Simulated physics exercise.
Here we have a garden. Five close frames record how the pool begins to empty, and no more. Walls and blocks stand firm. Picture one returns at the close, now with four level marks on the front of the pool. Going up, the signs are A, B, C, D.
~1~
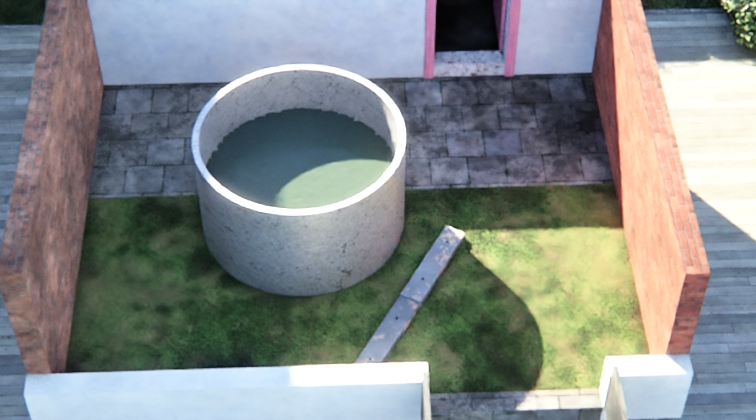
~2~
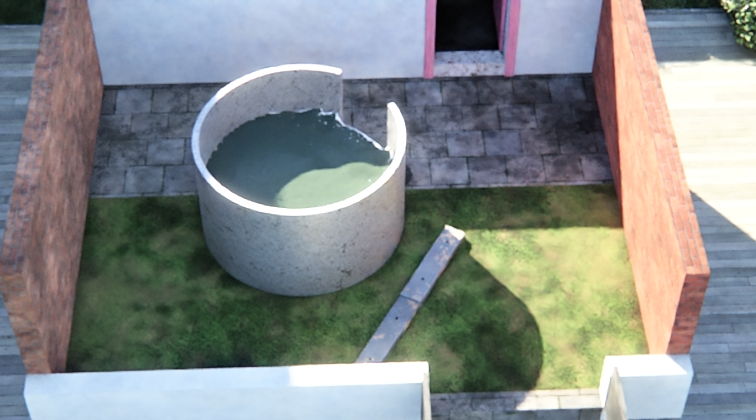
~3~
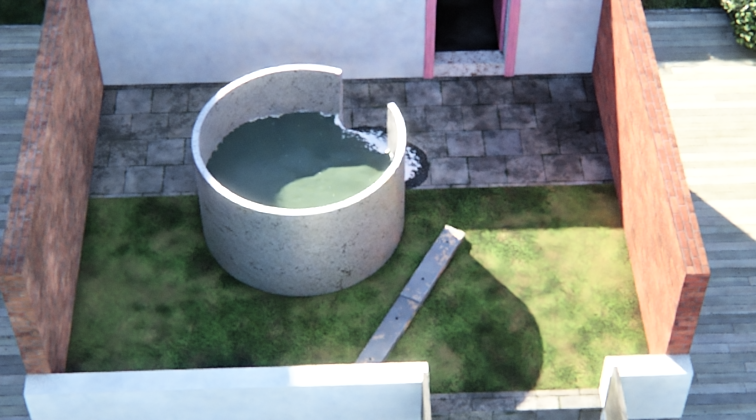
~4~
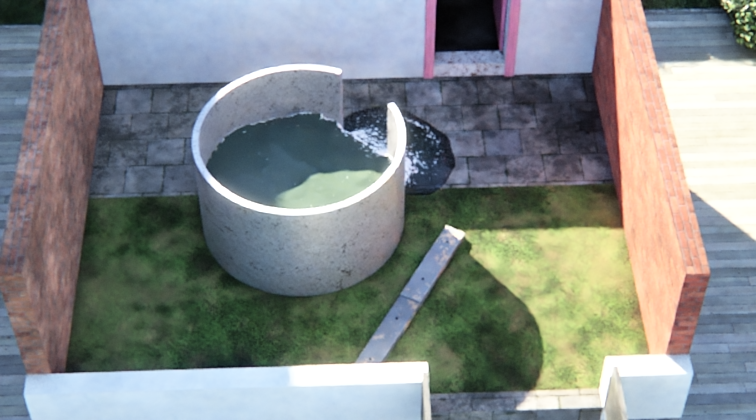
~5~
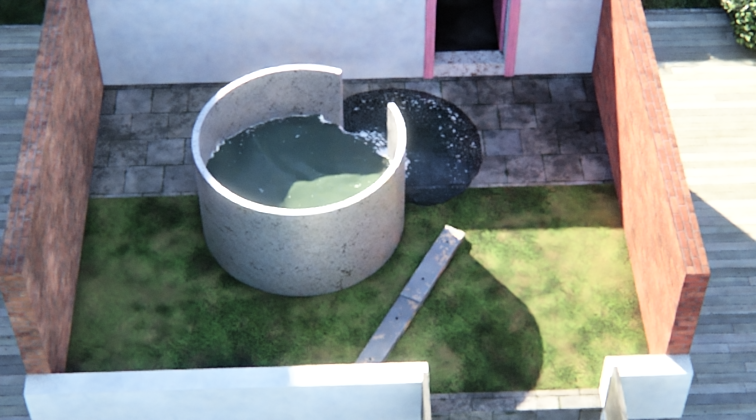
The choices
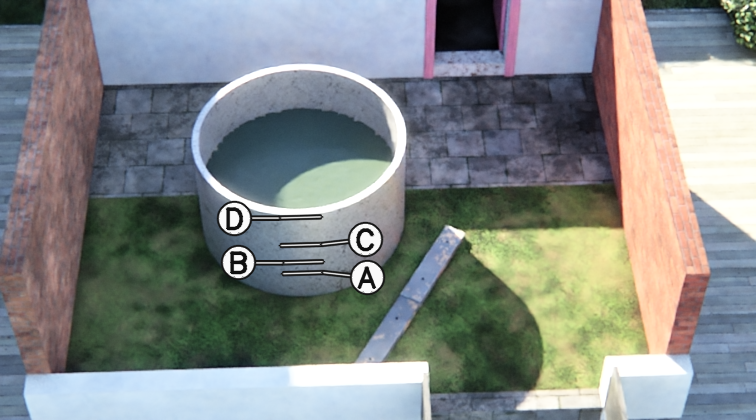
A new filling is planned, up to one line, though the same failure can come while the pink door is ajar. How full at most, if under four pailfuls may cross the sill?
B is the one.
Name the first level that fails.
C.
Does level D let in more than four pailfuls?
Yes.
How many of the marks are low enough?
Two.
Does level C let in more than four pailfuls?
Yes.
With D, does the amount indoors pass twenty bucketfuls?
Yes, clearly.
In white, A at (303, 273); B at (302, 262); C at (301, 245); D at (299, 217); from the bottom up A, B, C, D.
Choosing A, nothing gets over.
Choosing B, a splash gets over, under a bucket.
Choosing C, about 10 bucketfuls get in.
Choosing D, dozens of bucketfuls pour in.
